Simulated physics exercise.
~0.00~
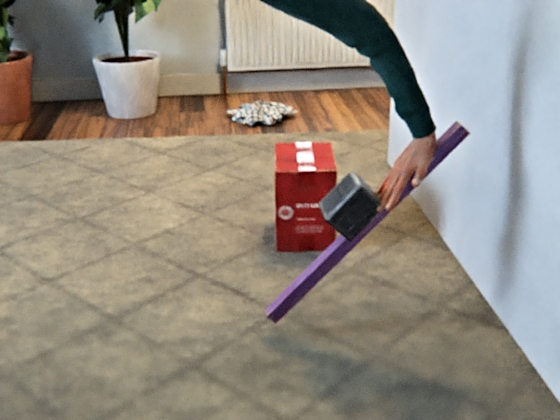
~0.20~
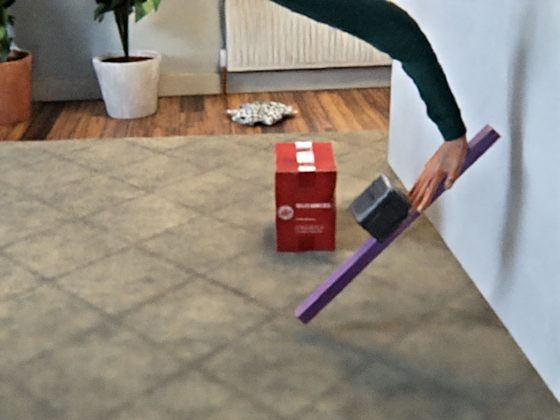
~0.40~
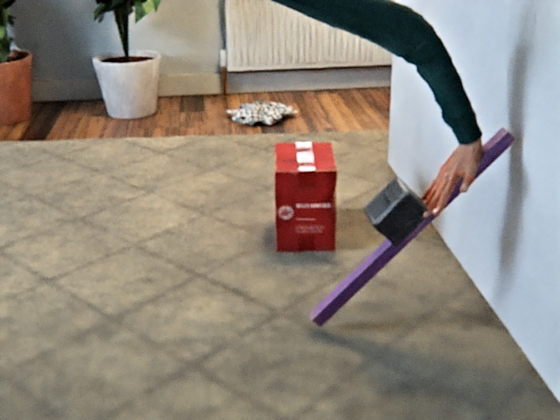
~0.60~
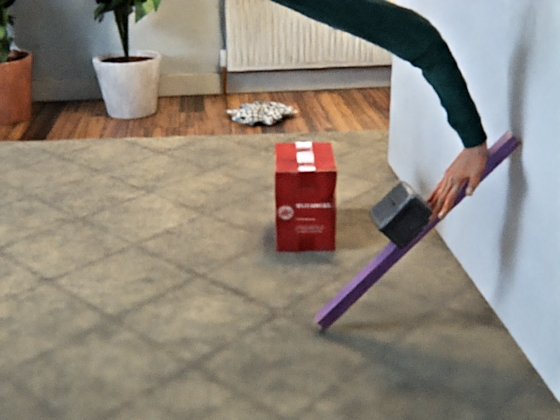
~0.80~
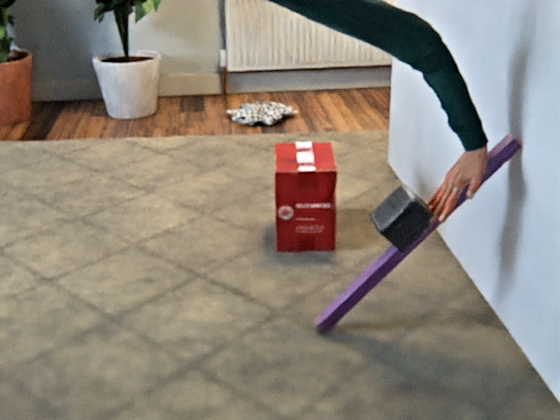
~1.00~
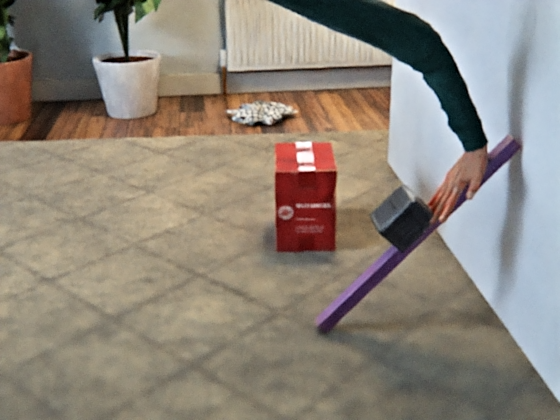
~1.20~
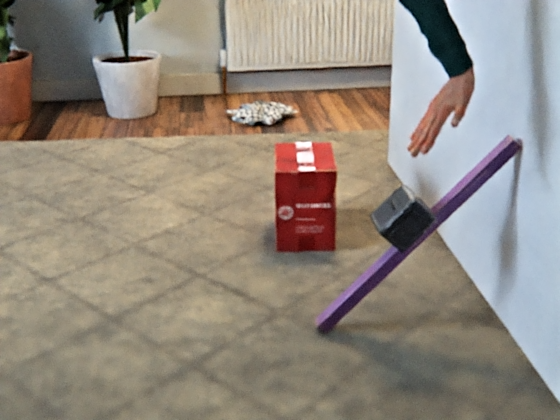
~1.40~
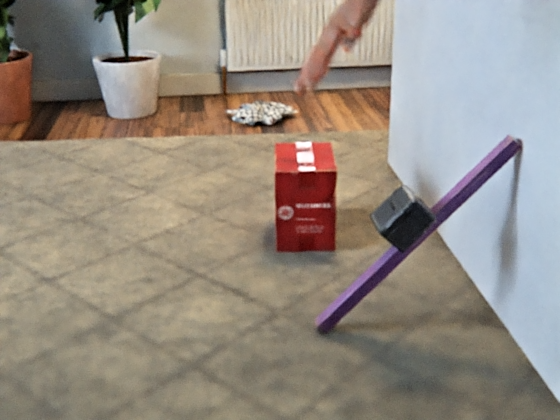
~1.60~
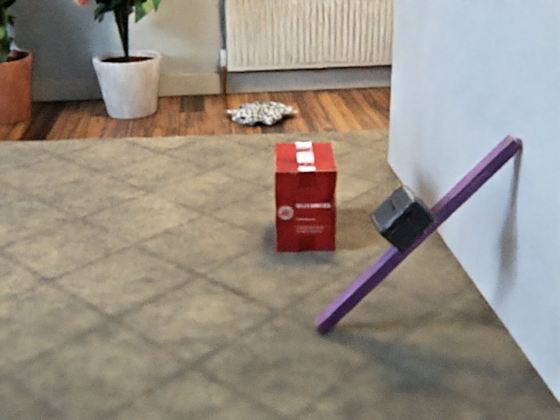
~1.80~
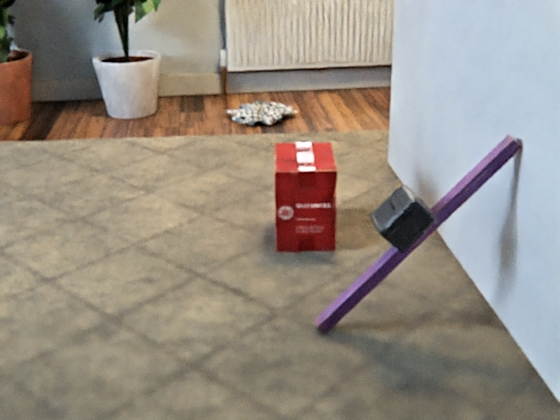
A hand moving a purple pole with a dark case right against a wall, then withdrawing as the pole stays leaning.
